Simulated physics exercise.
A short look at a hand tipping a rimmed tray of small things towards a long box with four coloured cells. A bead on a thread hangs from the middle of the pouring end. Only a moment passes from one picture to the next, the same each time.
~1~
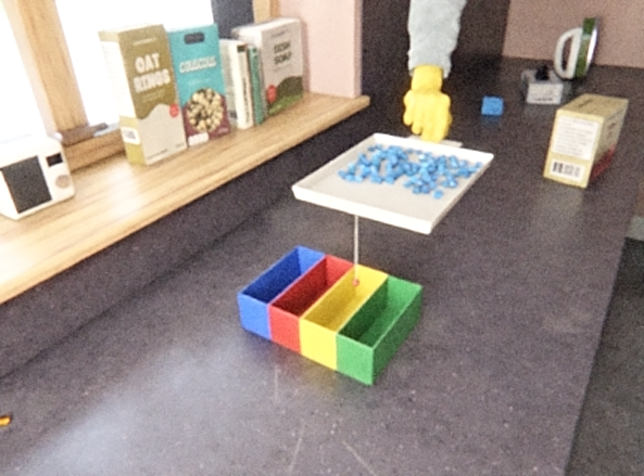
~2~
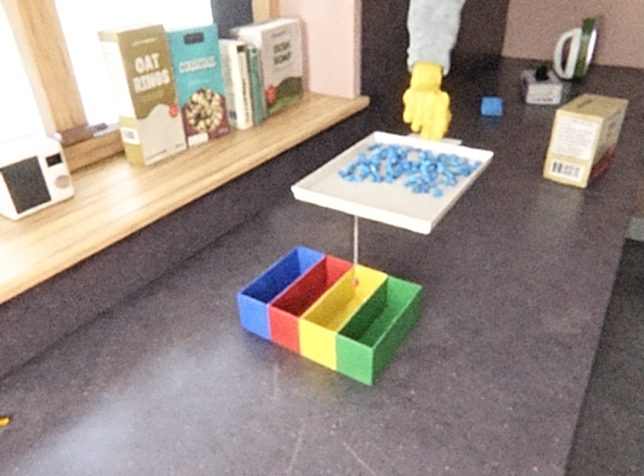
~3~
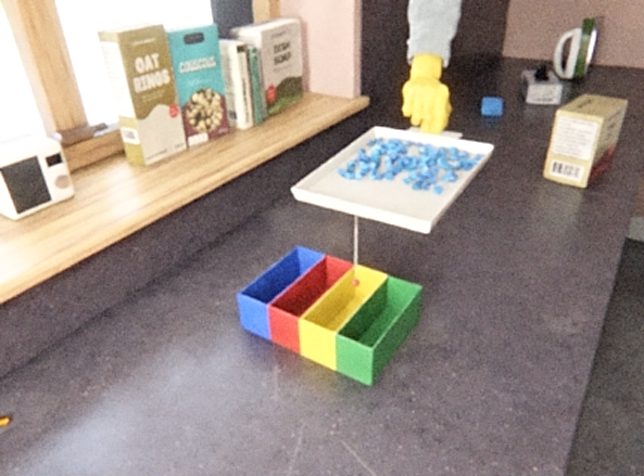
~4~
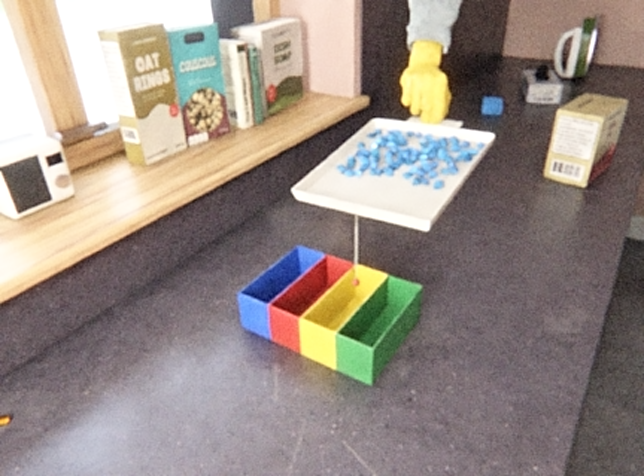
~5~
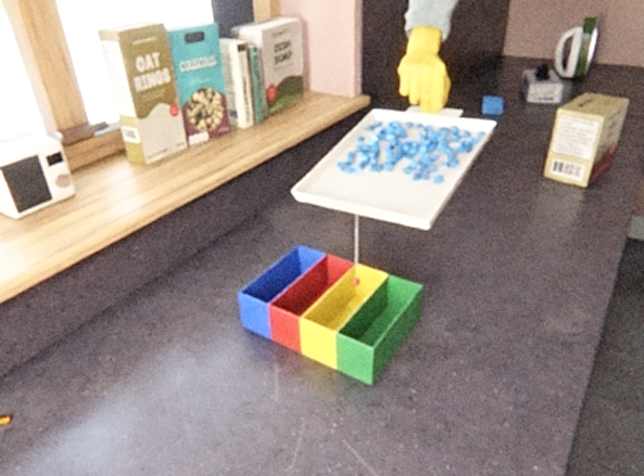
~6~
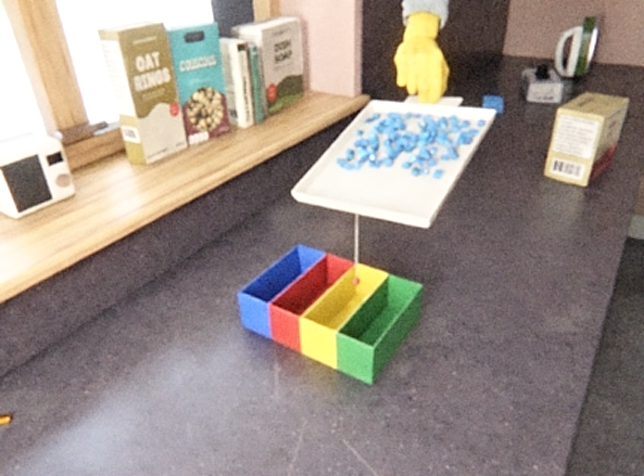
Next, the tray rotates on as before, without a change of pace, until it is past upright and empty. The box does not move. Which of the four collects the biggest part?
It favours the red compartment.
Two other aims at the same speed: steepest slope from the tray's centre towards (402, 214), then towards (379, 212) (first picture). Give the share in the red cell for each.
The first gives 0 %, the second 10 %.
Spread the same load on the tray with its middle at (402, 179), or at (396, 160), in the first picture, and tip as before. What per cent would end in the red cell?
The first gives 40 %, the second 40 %.
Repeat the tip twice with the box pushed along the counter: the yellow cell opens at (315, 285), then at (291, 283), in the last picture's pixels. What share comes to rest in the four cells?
First some 90, then 80 per cent.
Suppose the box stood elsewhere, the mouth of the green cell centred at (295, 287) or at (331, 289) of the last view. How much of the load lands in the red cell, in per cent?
In turn 0 and 10 in a hundred.
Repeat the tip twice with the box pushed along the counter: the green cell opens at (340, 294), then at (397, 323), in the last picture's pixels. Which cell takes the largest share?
First the cell in yellow, then the blue cell.
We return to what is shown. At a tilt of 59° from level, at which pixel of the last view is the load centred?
Near (333, 192).
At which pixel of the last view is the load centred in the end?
Near (306, 318).
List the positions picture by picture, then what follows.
In the first frame, corners of the pouring end near (297, 186) and (429, 221), level; middle of the load near (403, 165), aquarium stones; bead on its thread near (356, 283); blue cell near (255, 313); red cell near (285, 326); yellow cell near (318, 341); green cell near (354, 356).
In the second frame, corners of the pouring end near (296, 187) and (428, 221), level; middle of the load near (403, 164).
In the third frame, corners of the pouring end near (296, 188) and (428, 221), tipped barely, lowest at the left corner; middle of the load near (403, 160).
In the fourth frame, corners of the pouring end near (295, 189) and (428, 219), tipped a little, lowest at the left corner; middle of the load near (403, 153).
In the fifth frame, corners of the pouring end near (295, 190) and (427, 218), tipped a little, lowest at the left corner; middle of the load near (402, 146).
In the sixth frame, corners of the pouring end near (295, 191) and (427, 217), tipped clearly, lowest at the left corner; middle of the load near (402, 139); blue cell near (255, 312); red cell near (286, 325); yellow cell near (318, 339); green cell near (354, 355).
Shortly afterwards, tray tipped steeply; all but a few on the tray; a little falling or outside the box.
Next, tray tipped right over; near a third on the tray; near a quarter in the red cell; a little in the yellow cell; a little in the blue cell; only a few in the green cell; near a quarter falling or outside the box.
Some moments later, tray tipped past a quarter turn; near half in the red cell; near a quarter in the blue cell; near a quarter in the yellow cell; a little in the green cell; a little falling or outside the box.
In the end, tray tipped past a quarter turn; near half in the red cell; near a quarter in the blue cell; near a quarter in the yellow cell; a little in the green cell; a little outside the box.
